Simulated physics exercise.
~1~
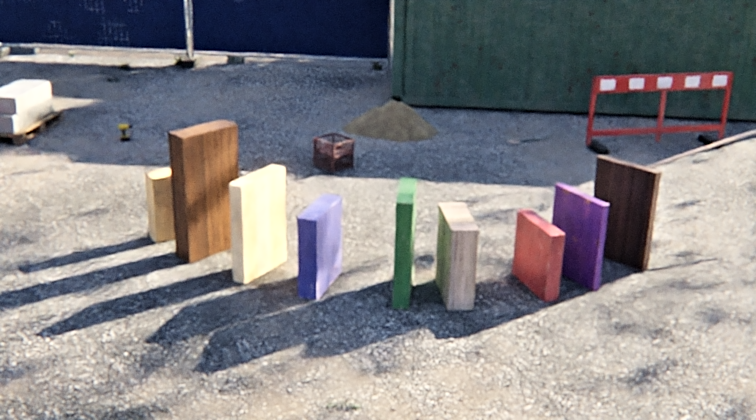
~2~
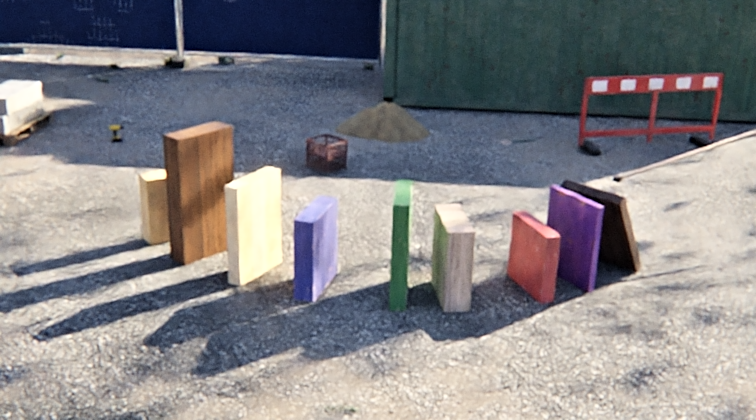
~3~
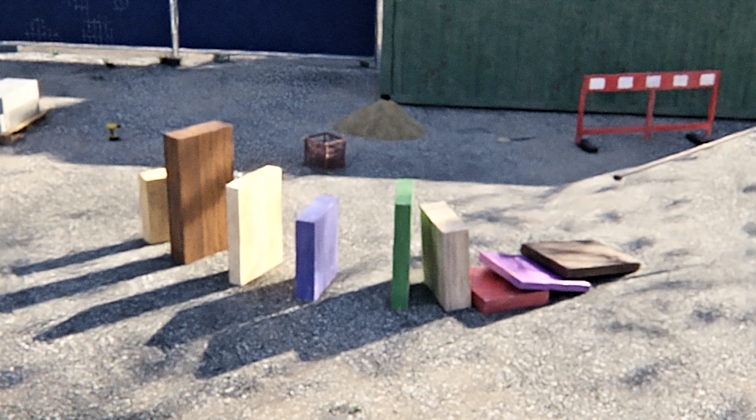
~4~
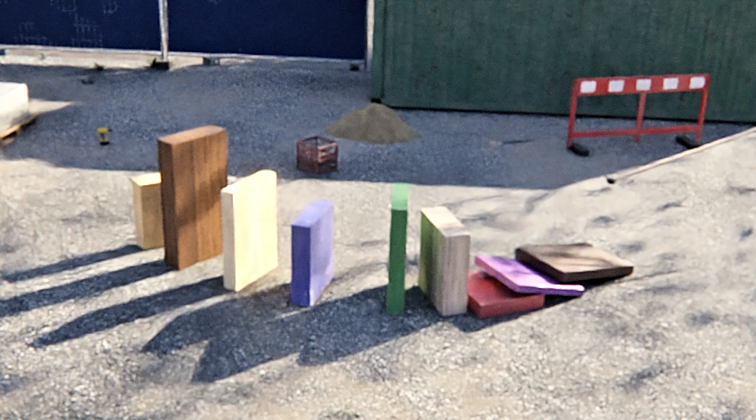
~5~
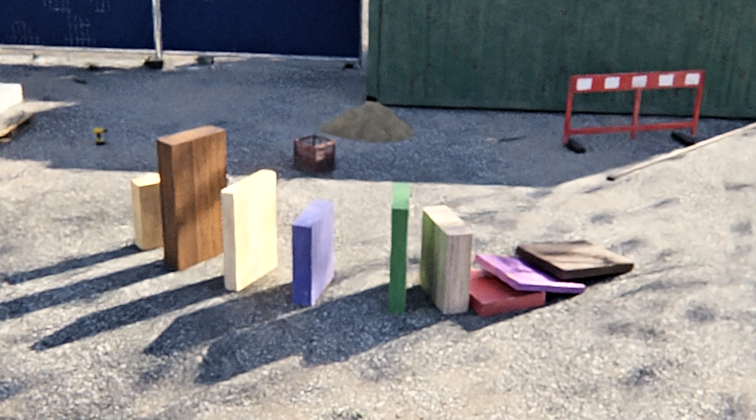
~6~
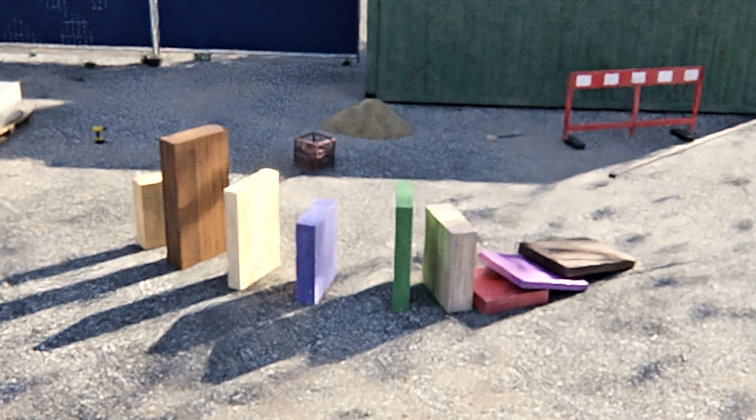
On sunlit gravel, the dark end board topples the purple and red boards; six stay standing.
